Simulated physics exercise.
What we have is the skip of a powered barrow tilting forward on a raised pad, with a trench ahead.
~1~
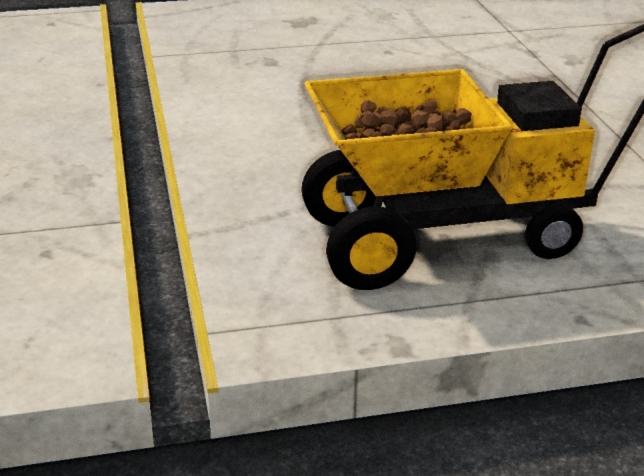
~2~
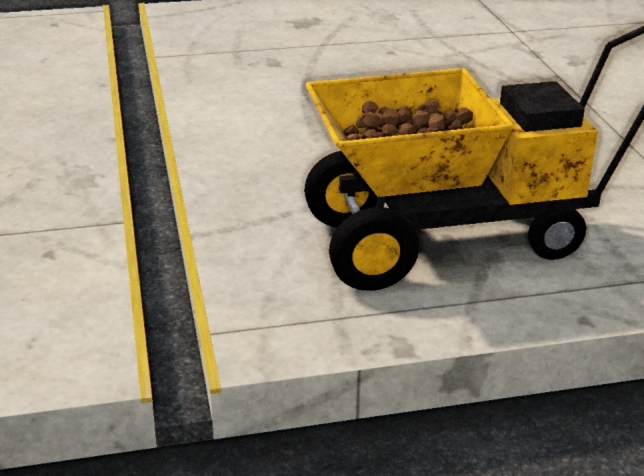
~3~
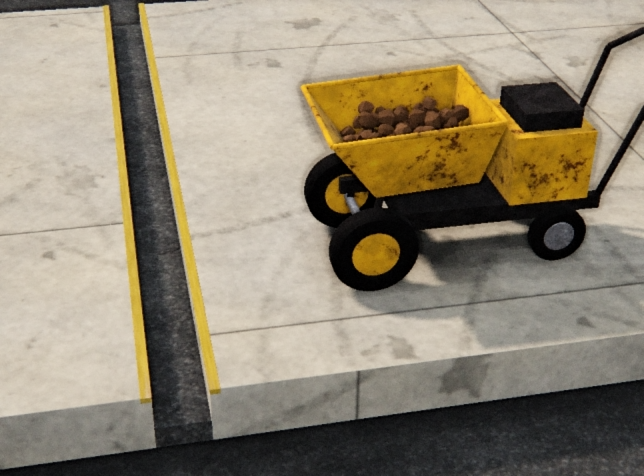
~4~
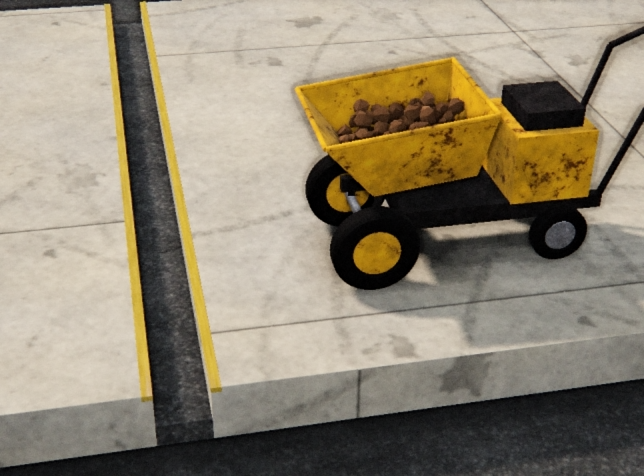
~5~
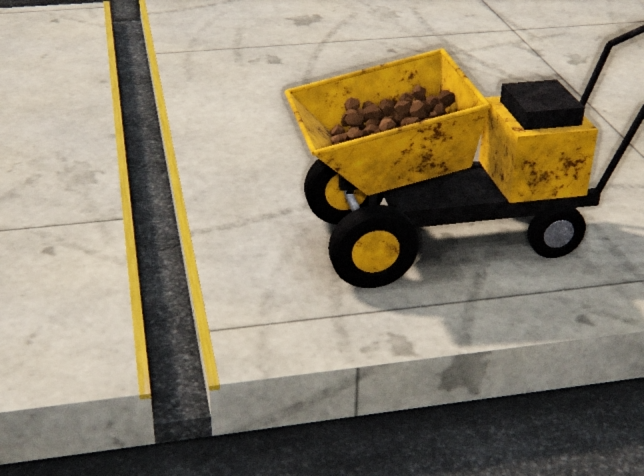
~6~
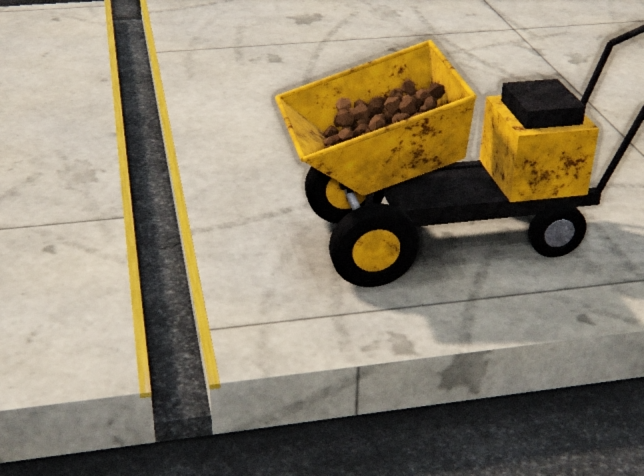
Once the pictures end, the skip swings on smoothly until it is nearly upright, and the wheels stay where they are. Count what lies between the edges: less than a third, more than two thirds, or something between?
Between the edges lies between a third and two thirds of the load.
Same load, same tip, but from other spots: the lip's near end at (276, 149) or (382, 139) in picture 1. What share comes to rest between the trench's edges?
The first gives 80 %, the second 20 %.
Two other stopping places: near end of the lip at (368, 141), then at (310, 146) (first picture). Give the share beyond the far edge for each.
Roughly 0 per cent, and 0 per cent.
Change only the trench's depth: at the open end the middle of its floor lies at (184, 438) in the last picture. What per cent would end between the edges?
It comes to 60 per cent or so.
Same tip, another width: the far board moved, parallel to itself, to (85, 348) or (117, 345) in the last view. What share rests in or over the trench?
The first gives 60 %, the second 60 %.
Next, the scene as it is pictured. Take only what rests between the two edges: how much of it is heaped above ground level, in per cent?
Near 5 %.
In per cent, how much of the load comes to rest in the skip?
About 15 per cent.
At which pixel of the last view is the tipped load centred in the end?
Close to (180, 277).
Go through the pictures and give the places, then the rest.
Lip of the skip near (337, 143), level; top of the load near (405, 130), clay clods; first edge of the trench near (203, 339); far edge near (138, 347), the trench under half as wide as the skip, and about half as deep as wide, in the first frame.
Lip of the skip near (338, 145), level; top of the load near (433, 134), in the second frame.
Lip of the skip near (333, 147), tipped barely; top of the load near (433, 122), in the third frame.
Lip of the skip near (326, 150), tipped a little; top of the load near (429, 117), in the fourth frame.
Lip of the skip near (314, 153), tipped a little; top of the load near (419, 112), in the fifth frame.
Lip of the skip near (303, 160), tipped clearly; top of the load near (425, 112); first edge of the trench near (206, 334); far edge near (140, 342), in the sixth frame.
Shortly afterwards, skip tipped steeply; the whole lot in the skip.
Next, skip tipped right over; near two thirds in the skip; near a quarter short of the trench; a little in or heaped over the trench; only a few falling.
Some moments later, skip tipped right over; near a quarter in the skip; near a third short of the trench; near half in or heaped over the trench.
In the end, skip tipped right over; a little in the skip; near a third short of the trench; near half in or heaped over the trench; none at all beyond it.
